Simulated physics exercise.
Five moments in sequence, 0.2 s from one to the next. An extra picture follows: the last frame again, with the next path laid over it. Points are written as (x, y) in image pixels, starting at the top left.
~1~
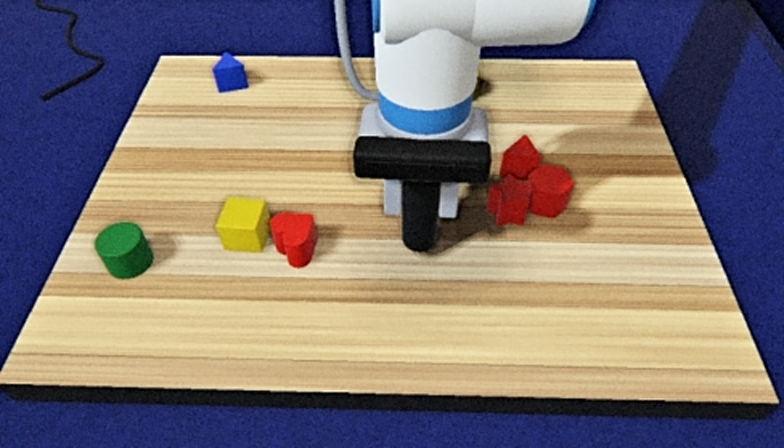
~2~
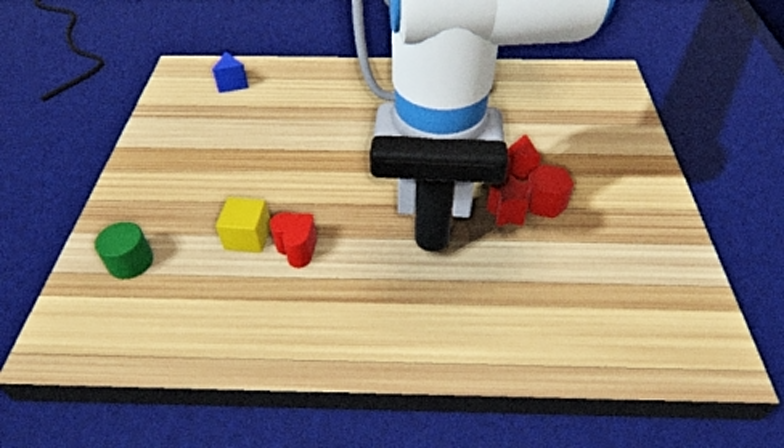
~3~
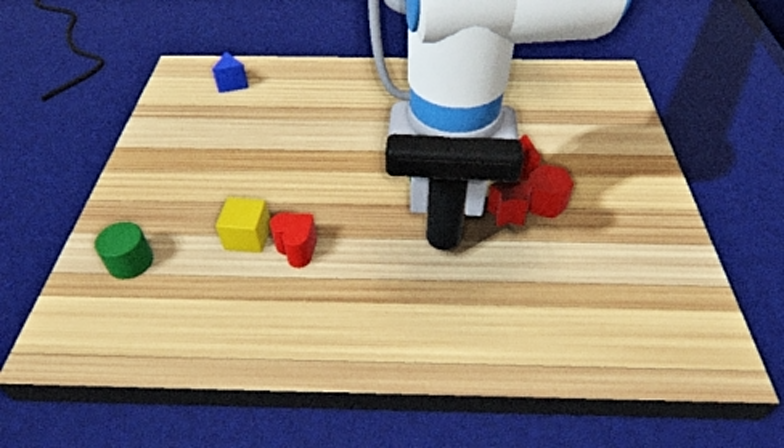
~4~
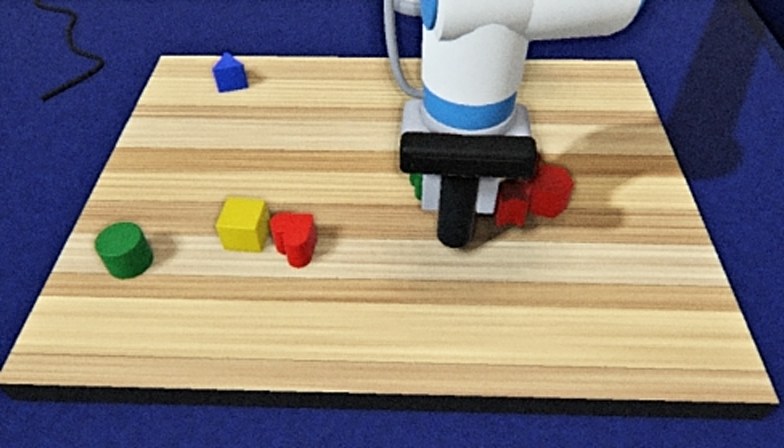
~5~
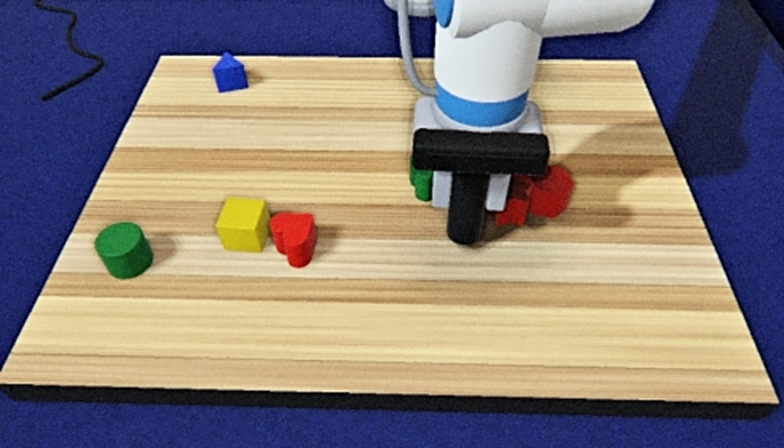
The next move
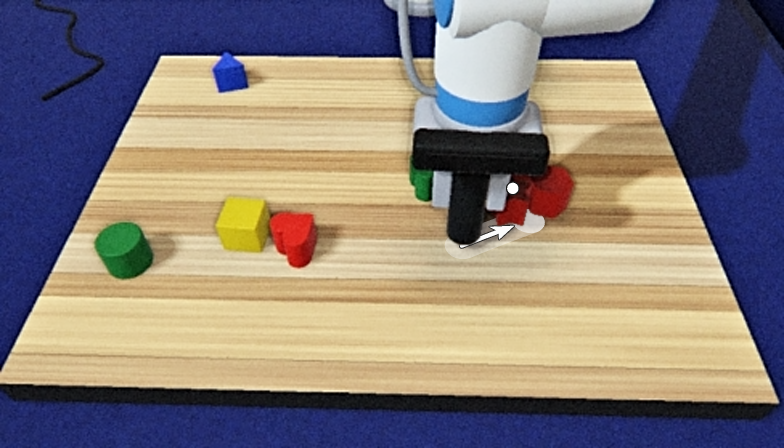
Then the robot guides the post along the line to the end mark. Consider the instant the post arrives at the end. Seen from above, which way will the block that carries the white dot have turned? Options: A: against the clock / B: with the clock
I choose A.
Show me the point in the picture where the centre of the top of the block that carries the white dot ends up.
I'd place it at (525, 174), taking the centre of its top.
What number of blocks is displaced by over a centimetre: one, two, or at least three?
Put simply, two blocks are moved more than 1 cm.
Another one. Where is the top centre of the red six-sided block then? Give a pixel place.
Roughly at (564, 166).
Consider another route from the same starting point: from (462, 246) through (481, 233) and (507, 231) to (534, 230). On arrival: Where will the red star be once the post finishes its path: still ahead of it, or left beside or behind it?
Beside or behind, I predict.
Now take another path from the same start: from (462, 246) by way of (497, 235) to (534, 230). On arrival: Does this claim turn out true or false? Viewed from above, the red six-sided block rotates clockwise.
It is true.
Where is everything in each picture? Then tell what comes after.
Tip of the post (419, 241), middles of tops, red star (513, 188), red triangle (523, 147), red six-sided block (552, 178), in the first picture.
Post (432, 240), nothing pushed, in the second picture.
Post (443, 239), nothing pushed, in the third picture.
Post (454, 237), nothing pushed, in the fourth picture.
Post (463, 234), red star (513, 188), red triangle hidden, red six-sided block (552, 178), in the fifth picture.
The line goes in a line from (462, 246) to (528, 221); the dot is on the red star.
What follows on the original path. Halfway along, post (498, 221); red star (516, 184); red six-sided block (554, 176).
At the end, post (531, 209); red star (525, 174), turned 80° anticlockwise; red triangle unmoved; red six-sided block (564, 166), turned 50° clockwise.
